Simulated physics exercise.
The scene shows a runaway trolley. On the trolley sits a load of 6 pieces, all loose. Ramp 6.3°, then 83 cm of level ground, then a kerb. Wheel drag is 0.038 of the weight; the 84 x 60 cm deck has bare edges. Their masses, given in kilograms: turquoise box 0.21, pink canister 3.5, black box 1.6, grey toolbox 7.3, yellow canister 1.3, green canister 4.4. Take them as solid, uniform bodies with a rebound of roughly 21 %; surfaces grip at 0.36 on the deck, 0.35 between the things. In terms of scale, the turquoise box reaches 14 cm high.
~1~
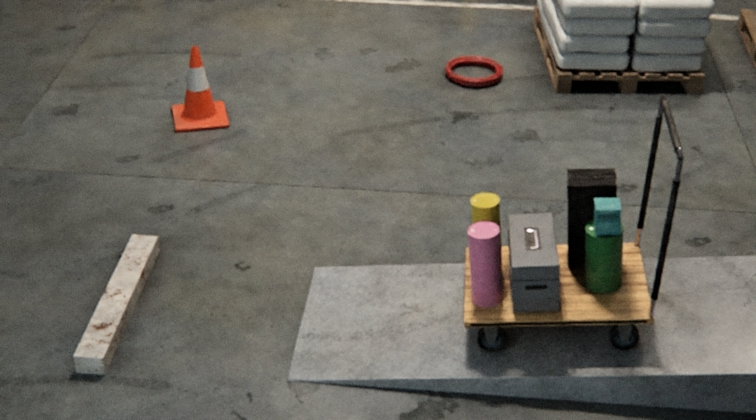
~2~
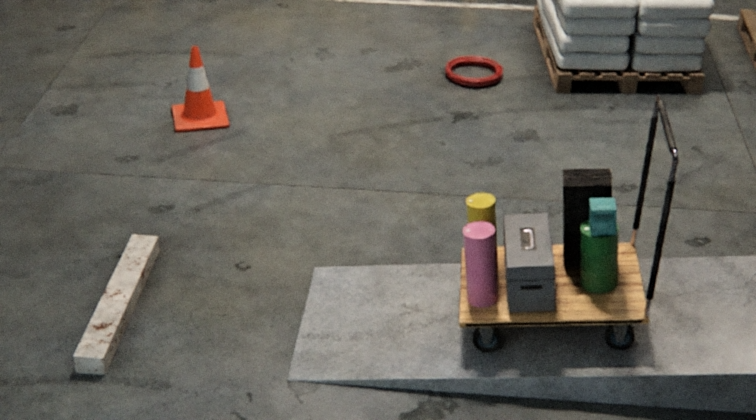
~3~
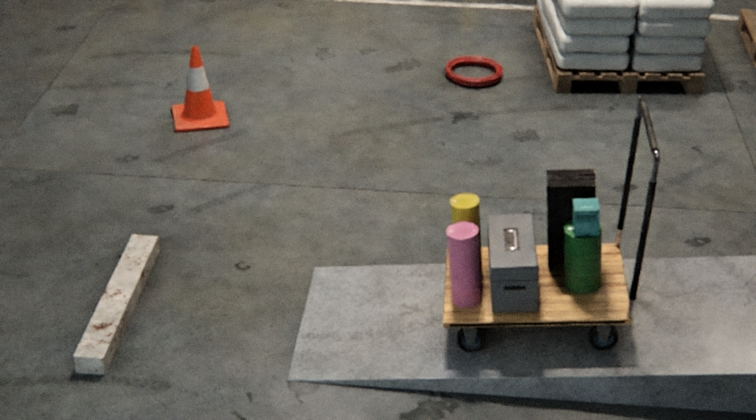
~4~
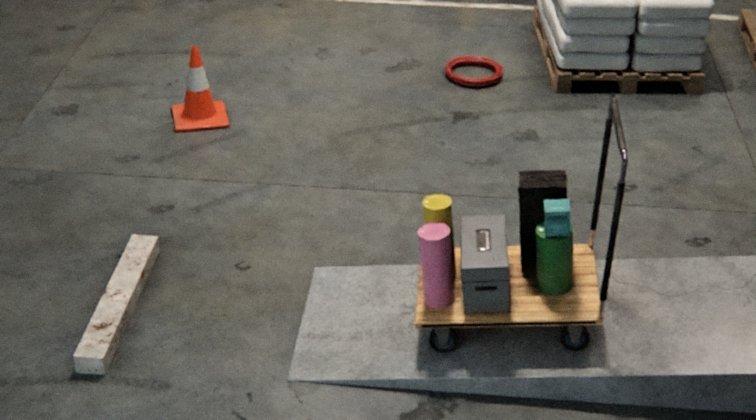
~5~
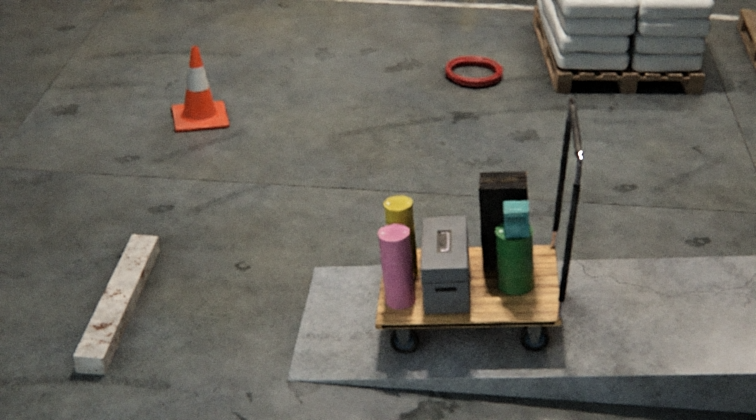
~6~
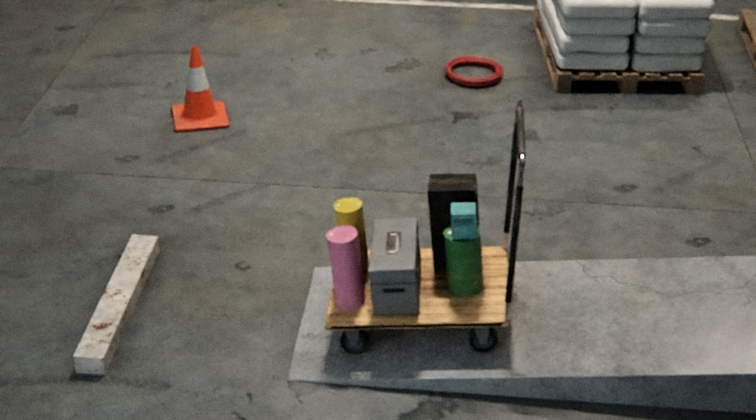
In a warehouse with a concrete floor, a wooden trolley loaded with canisters and boxes rolled left down a low ramp, slowly at first and then faster, while its load stayed in place on the deck.
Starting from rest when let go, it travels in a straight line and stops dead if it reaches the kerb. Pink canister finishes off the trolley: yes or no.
Yes.
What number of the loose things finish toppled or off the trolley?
That makes 2.
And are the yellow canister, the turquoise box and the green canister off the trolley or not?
When everything stops, the yellow canister is out of bounds, the turquoise box is still in bounds, and the green canister is still in bounds.
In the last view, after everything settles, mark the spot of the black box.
Around (209, 223).
Then, 1.00 s past the last view, trolley at the kerb; pink canister shifted 8 cm near (111, 258); yellow canister shifted 8 cm; black box shifted 8 cm.
Then, 1.20 s past the last view, trolley at the kerb; pink canister and yellow canister now off the trolley; turquoise box shifted 19 cm; black box shifted 17 cm.
Finally, off the trolley, pink canister and yellow canister; not toppled but over 10 cm from the start, turquoise box, black box, grey toolbox and green canister. Final places as that camera would see them, pink canister near (45, 307).
